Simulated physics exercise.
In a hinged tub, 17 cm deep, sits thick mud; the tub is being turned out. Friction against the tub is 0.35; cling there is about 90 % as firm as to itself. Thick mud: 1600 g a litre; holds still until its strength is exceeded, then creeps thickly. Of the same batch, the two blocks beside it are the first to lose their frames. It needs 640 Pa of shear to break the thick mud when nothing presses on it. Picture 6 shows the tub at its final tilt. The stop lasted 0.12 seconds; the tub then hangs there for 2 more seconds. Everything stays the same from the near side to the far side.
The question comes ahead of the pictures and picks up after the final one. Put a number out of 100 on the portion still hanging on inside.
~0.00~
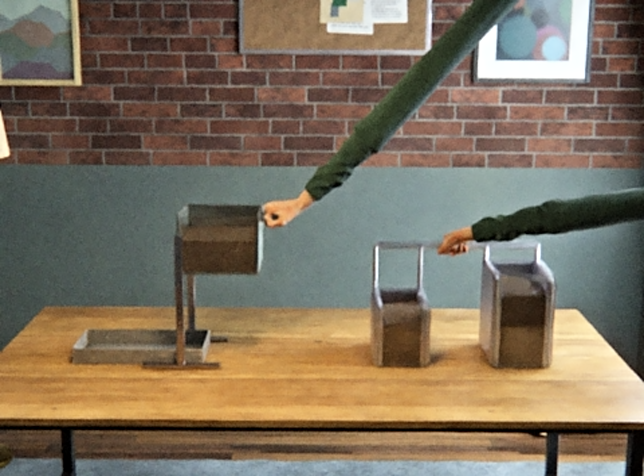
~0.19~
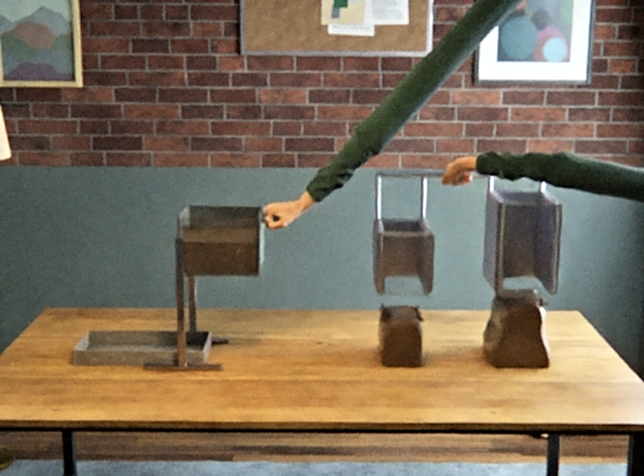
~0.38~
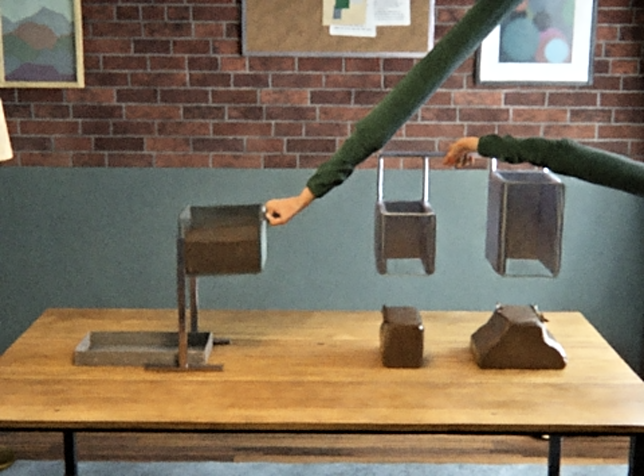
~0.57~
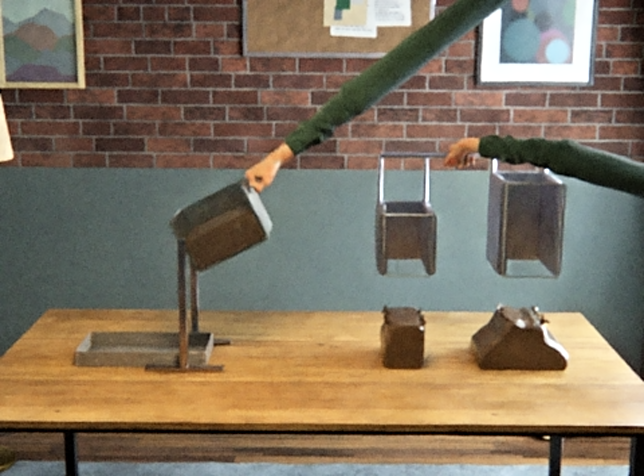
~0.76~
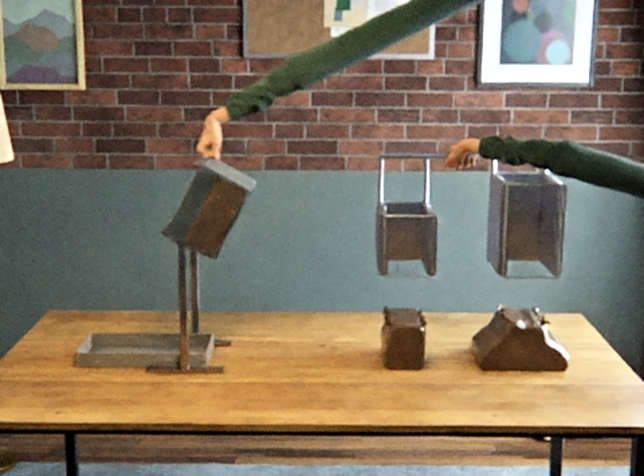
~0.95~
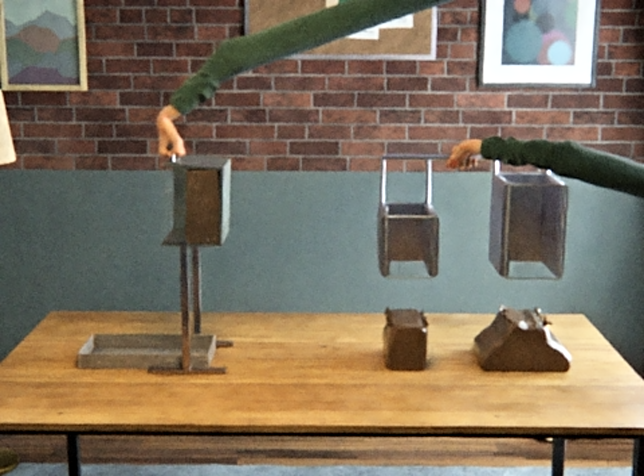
Roughly 71 percent of it hangs on.
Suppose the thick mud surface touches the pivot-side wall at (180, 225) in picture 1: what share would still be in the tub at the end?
That works out near 45 %.
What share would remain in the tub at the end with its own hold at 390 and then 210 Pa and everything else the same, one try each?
55 %, then 40 %.
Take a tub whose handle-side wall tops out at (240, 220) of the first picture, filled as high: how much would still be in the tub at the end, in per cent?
I'd put it at close to 100 per cent.
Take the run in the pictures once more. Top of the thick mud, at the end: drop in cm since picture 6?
About 12 cm.
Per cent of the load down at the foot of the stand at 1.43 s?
0 %.
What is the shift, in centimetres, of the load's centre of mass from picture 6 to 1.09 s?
About 3 cm.
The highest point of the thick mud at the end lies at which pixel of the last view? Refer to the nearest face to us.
The highest point sits at around (211, 211).
By 1.09 s, the tub is at 88 degrees and holds 100 %.
By 1.26 s, the tub is at 88 degrees and holds 97 %.
By 1.43 s, the tub is at 88 degrees and holds 87 %.
By 1.60 s, the tub is at 88 degrees and holds 78 %.
By 2.95 s, at the end, the tub is at 88 degrees and holds 71 %.
